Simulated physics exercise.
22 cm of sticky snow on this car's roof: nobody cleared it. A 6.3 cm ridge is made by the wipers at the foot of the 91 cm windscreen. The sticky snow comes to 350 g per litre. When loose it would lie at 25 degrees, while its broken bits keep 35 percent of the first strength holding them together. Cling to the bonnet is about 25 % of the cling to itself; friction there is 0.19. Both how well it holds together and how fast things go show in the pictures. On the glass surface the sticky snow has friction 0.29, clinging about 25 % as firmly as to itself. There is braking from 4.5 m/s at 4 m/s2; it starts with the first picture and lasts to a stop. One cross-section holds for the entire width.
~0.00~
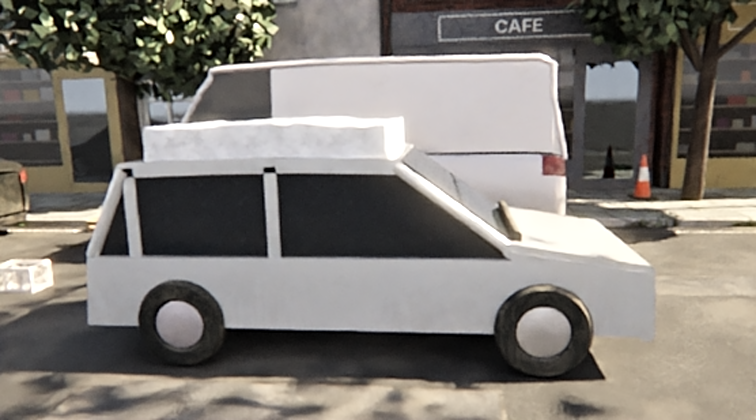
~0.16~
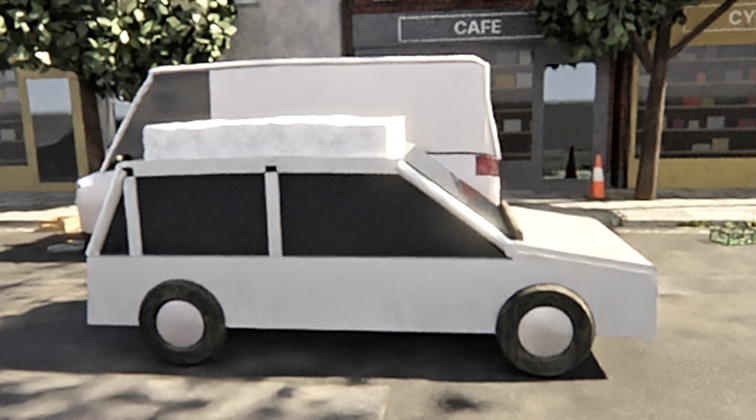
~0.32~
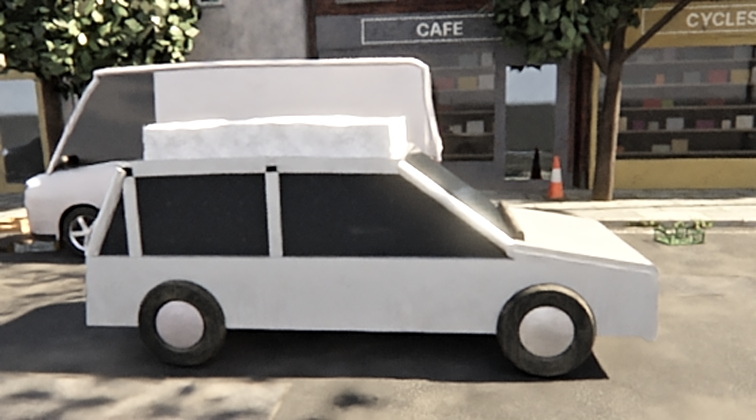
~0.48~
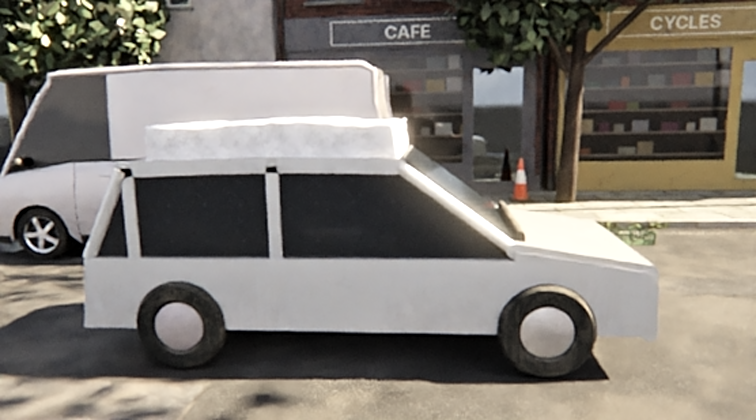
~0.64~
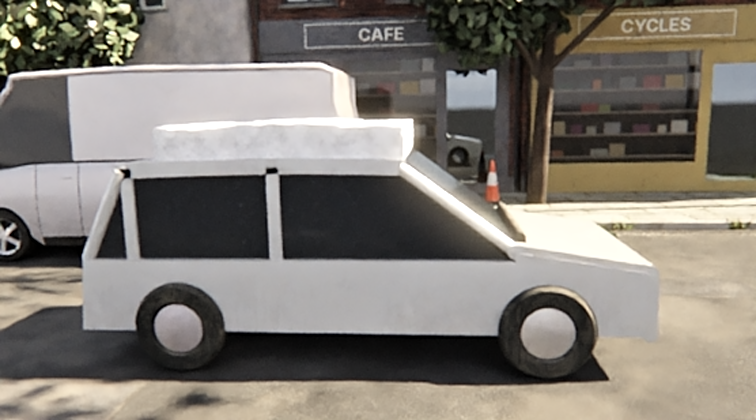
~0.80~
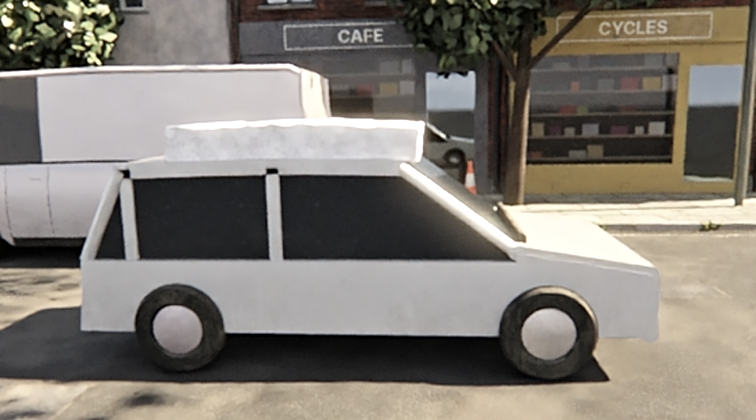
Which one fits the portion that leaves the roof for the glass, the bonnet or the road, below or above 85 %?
The one that fits is below.
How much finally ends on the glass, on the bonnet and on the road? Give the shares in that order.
In the end some 20 percent lies on the glass, 25 percent on the bonnet, and 14 percent on the road.
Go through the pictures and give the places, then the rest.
The first frame shows foremost bit of the sticky snow at (386, 151).
The second frame shows foremost bit of the sticky snow at (388, 152).
The third frame shows foremost bit of the sticky snow at (390, 152), its middle shifted 7 mm.
The fourth frame shows foremost bit of the sticky snow at (394, 153), its middle shifted 3.0 cm.
The fifth frame shows foremost bit of the sticky snow at (404, 154), its middle shifted 8.2 cm.
The sixth frame shows foremost bit of the sticky snow at (419, 135), its middle shifted 17 cm, 6 % of it past the top of the windscreen, in one piece.
After 1.20 s, 70 % of the snow is on the roof, 28 % on the glass, 2 % on the bonnet and none has gone off the nose.
After 1.68 s, 43 % of the snow is on the roof, 33 % on the glass, 20 % on the bonnet and 4 % has gone off the nose.
After 2.15 s, 42 % of the snow is on the roof, 20 % on the glass, 31 % on the bonnet and 7 % has gone off the nose.
After 2.62 s, 42 % of the snow is on the roof, 20 % on the glass, 25 % on the bonnet and 14 % has gone off the nose.
After 3.40 s, 42 % of the snow is on the roof, 20 % on the glass, 25 % on the bonnet and 14 % has gone off the nose.
